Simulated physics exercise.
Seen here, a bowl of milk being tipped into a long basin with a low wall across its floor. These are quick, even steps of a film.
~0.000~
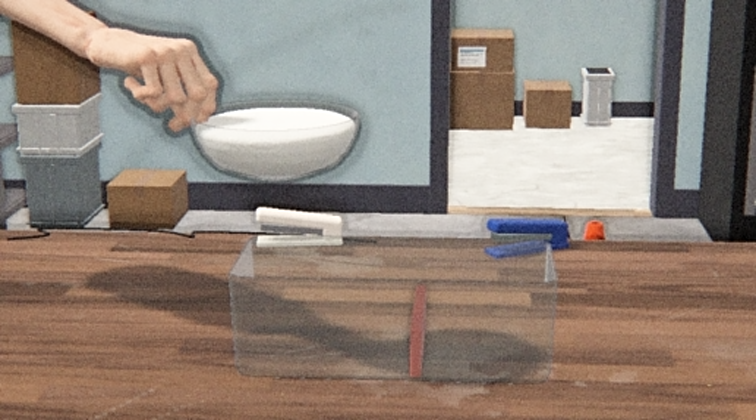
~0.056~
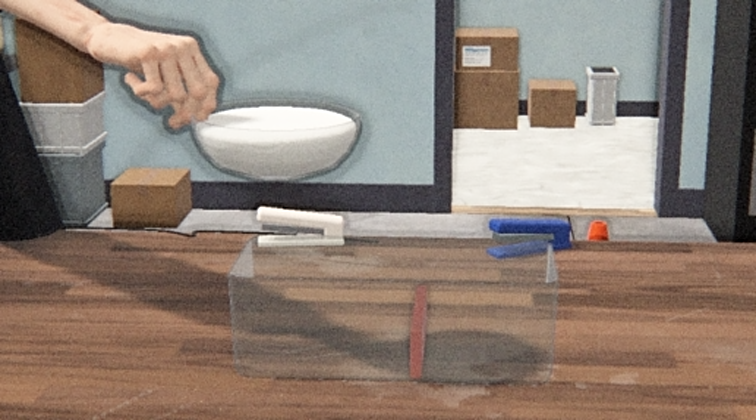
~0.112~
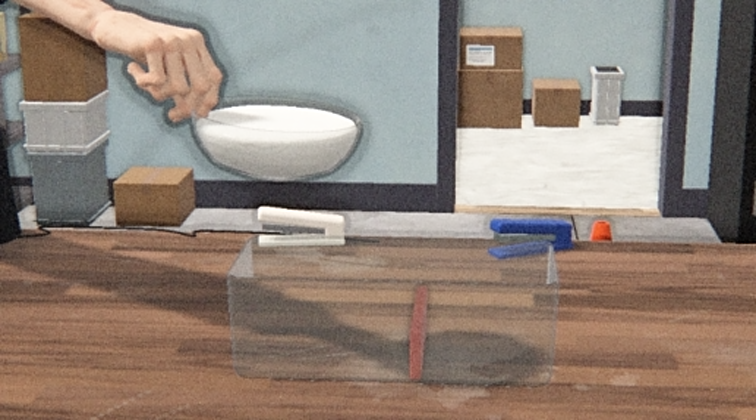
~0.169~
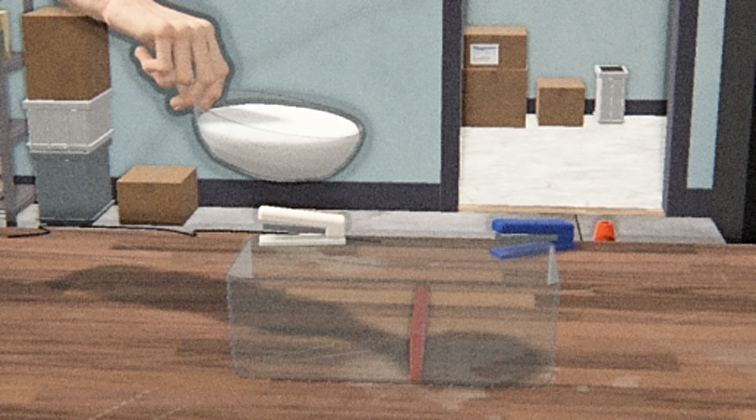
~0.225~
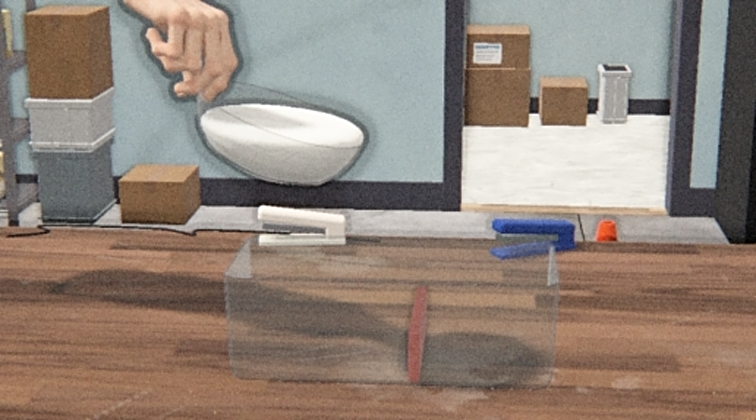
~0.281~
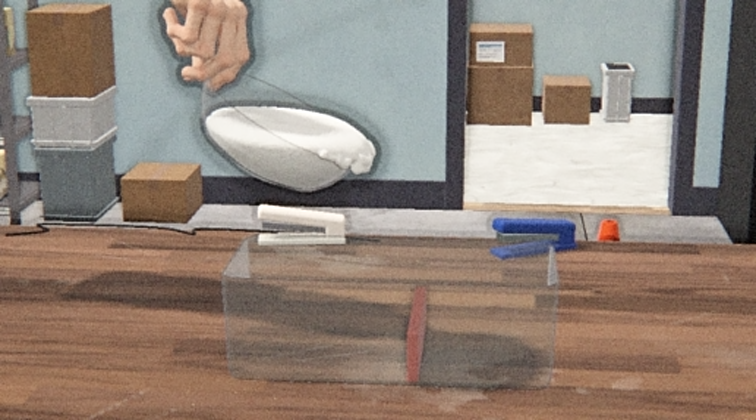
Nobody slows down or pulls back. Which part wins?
It is the left-hand one.
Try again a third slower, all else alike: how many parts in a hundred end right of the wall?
About 45 per cent.
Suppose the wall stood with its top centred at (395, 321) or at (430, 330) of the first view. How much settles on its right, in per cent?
In turn 60 and 35 in a hundred.
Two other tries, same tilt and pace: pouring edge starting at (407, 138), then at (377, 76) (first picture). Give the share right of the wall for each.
Near 70 % and 60 %.
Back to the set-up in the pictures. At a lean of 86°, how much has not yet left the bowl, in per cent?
It comes to 10 per cent or so.
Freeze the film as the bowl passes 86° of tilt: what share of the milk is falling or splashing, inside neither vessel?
Some 30 per cent.
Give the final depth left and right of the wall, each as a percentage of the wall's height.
Left about 30, right about 30.
By 0.58 s the tilt is 86° and 9 per cent is still to pour, 29 is left of the wall and 32 right of it.
By 0.80 s the tilt is 101° and 0 per cent is still to pour, 57 is left of the wall and 33 right of it.
By 1.02 s the tilt is 101° and 0 per cent is still to pour, 57 is left of the wall and 34 right of it.
By 1.27 s the tilt is 101° and 0 per cent is still to pour, 57 is left of the wall and 34 right of it.
At rest 57 per cent lies left of the wall, 34 right of it and 9 outside.
